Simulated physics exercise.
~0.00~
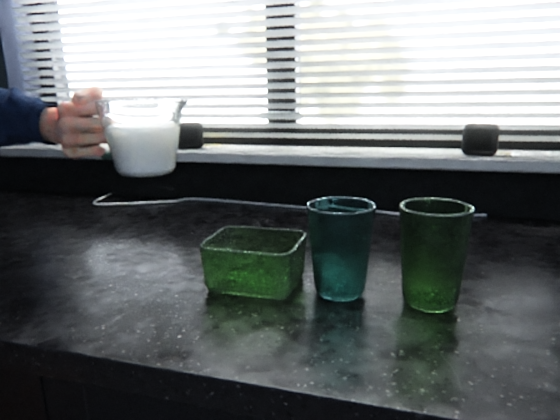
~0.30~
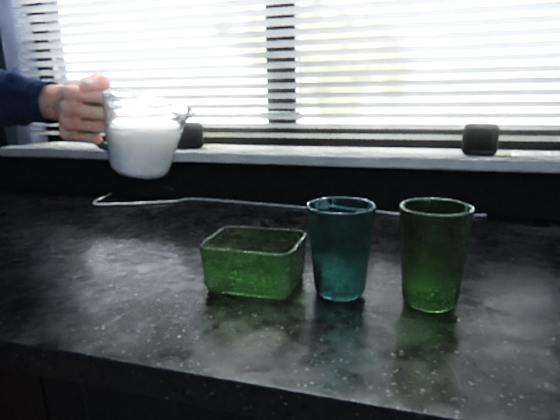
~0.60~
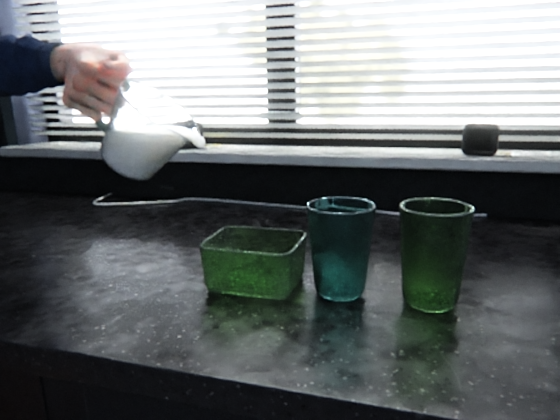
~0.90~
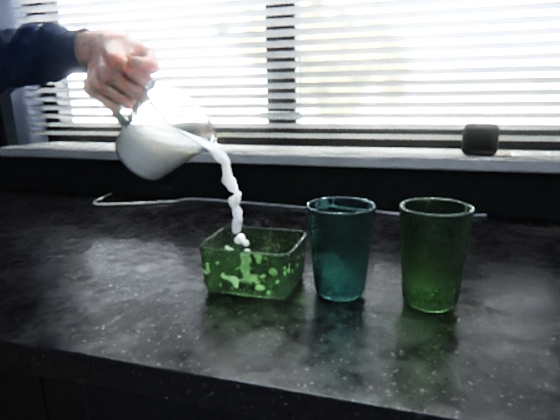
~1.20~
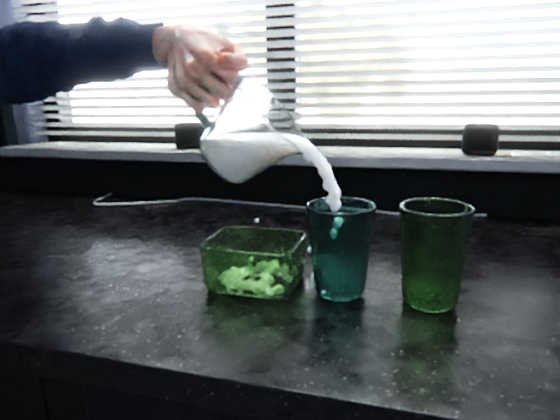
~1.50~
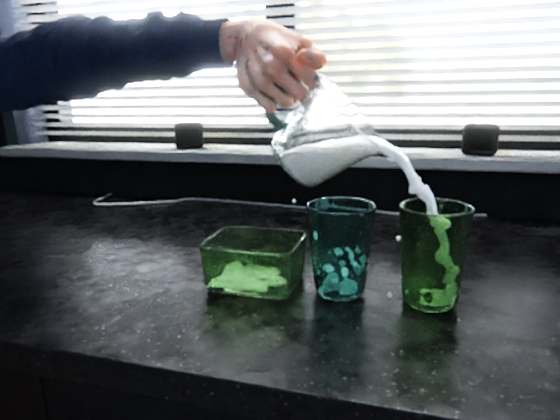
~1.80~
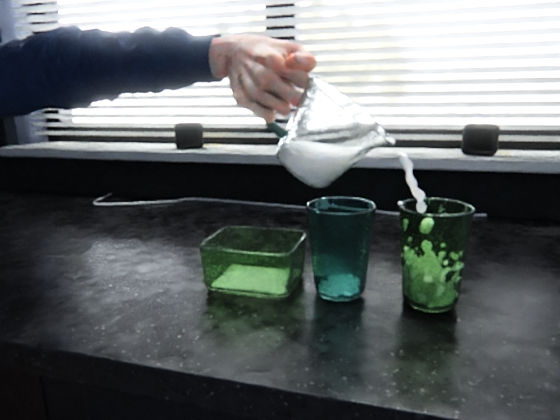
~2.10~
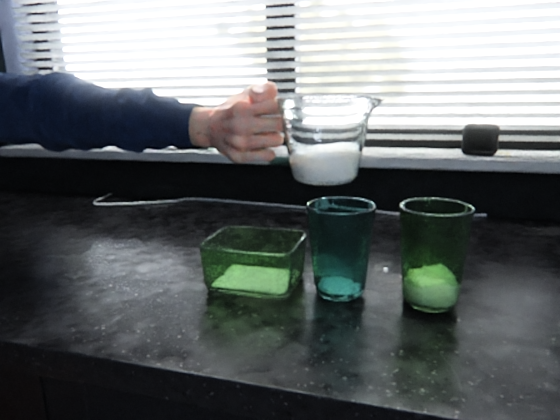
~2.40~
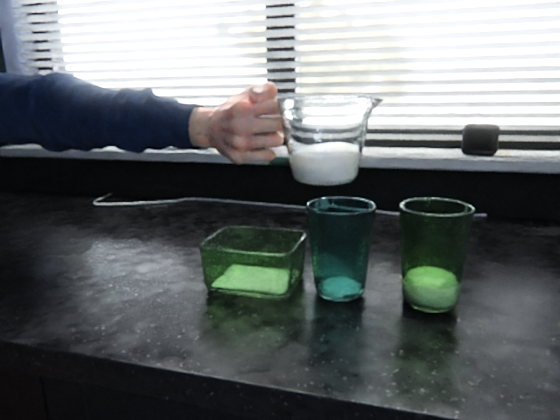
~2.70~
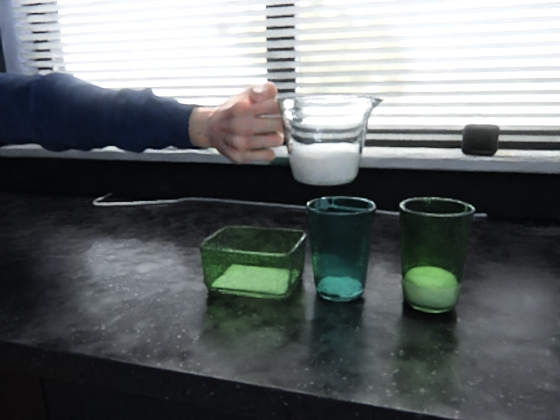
A hand in a dark blue sleeve holds a clear glass jug of milk on the left, above a dark speckled worktop seen from the front before a window with white blinds. Below stand an empty green oblong tub, a teal tumbler in the middle and a green tumbler on the right. The hand tips the jug and sweeps it rightwards, pouring milk into the tub, then the teal tumbler, then the green one. It then levels the jug, ending the stream. Finally, the jug is held still above the teal tumbler, with some milk left, while shallow milk rests in all three containers.
